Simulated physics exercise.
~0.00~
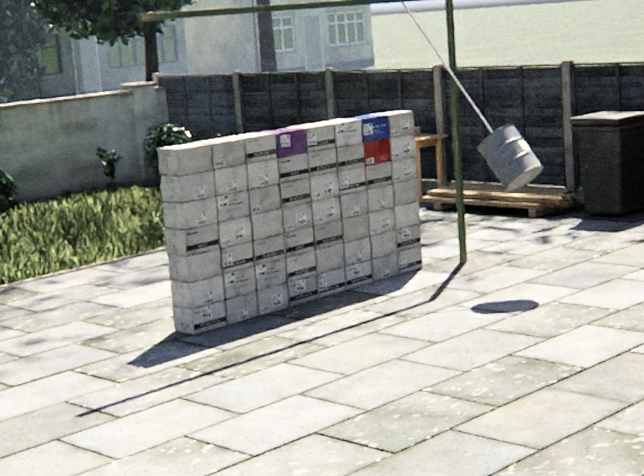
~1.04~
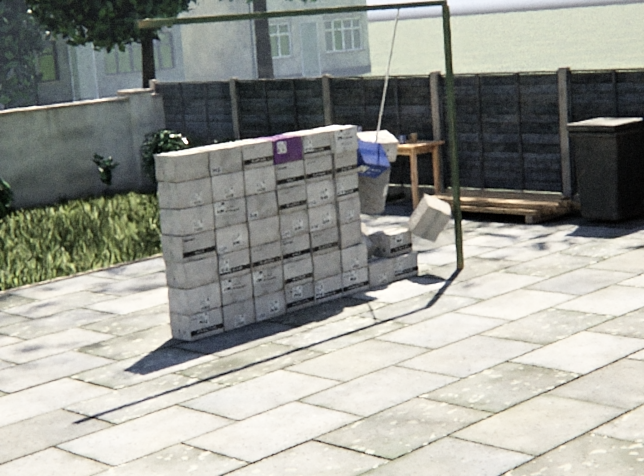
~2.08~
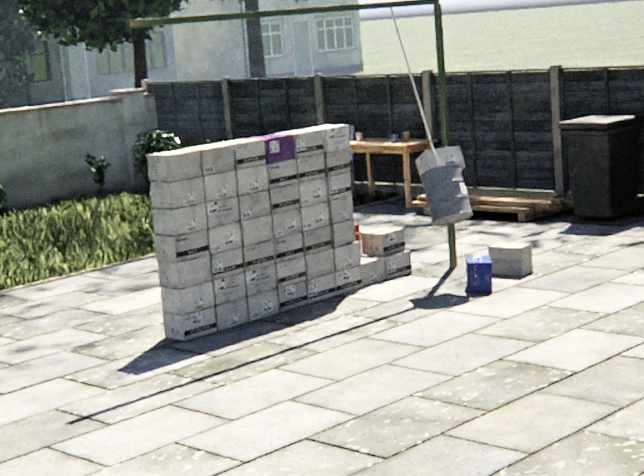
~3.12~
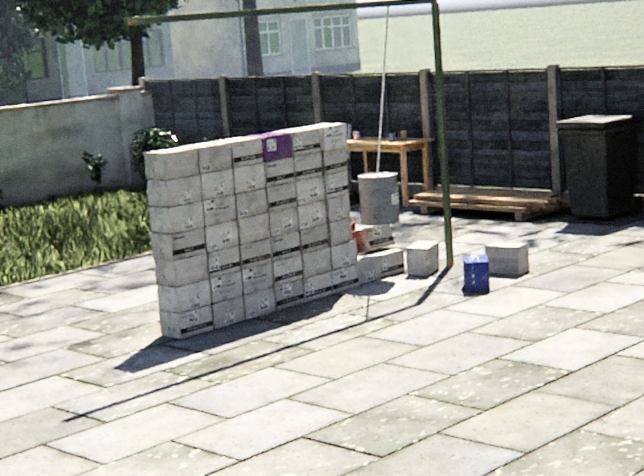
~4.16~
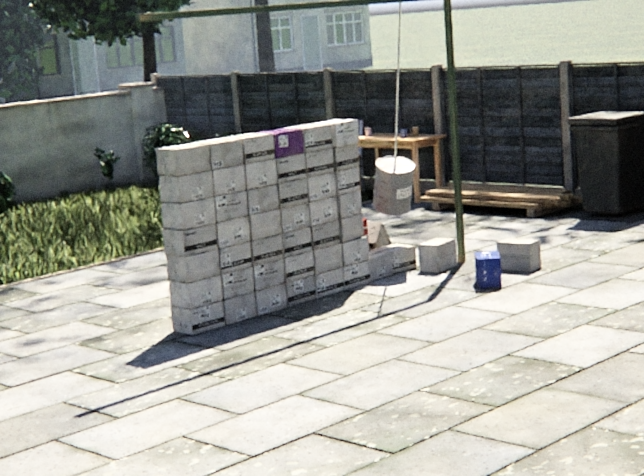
On a sunny paved yard, a hanging drum swung into the right end of a wall of pale parcels and knocked that end down, the blue parcel landing on the paving, while the rest, purple parcel included, stayed standing as the drum dangled beside it.
